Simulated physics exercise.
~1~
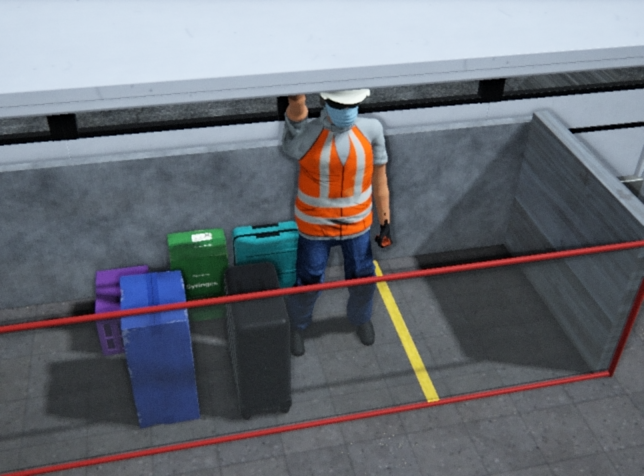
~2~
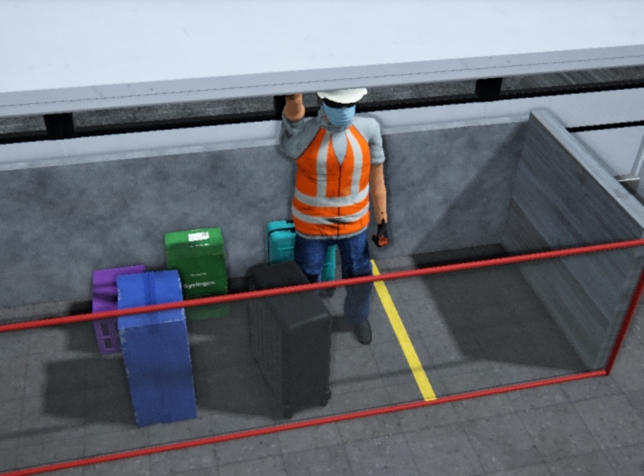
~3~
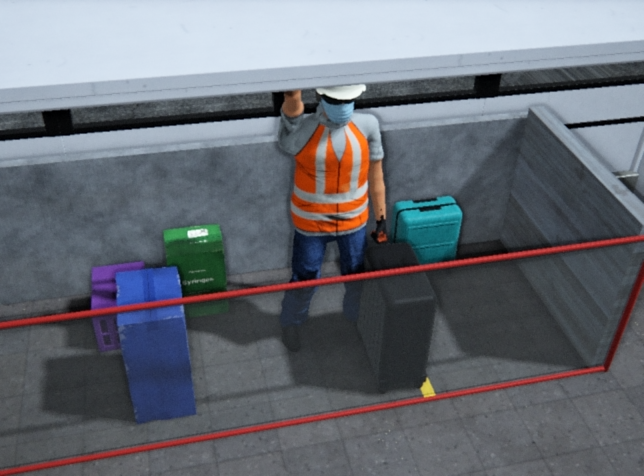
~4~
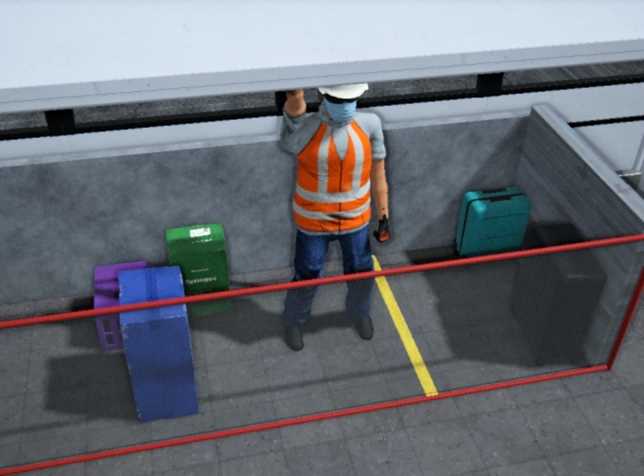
A big black wheeled case and a small teal one rolled right, past a standing masked worker in an orange vest, and both ended up beyond the yellow line, while the blue, green and purple luggage stayed put on the left.
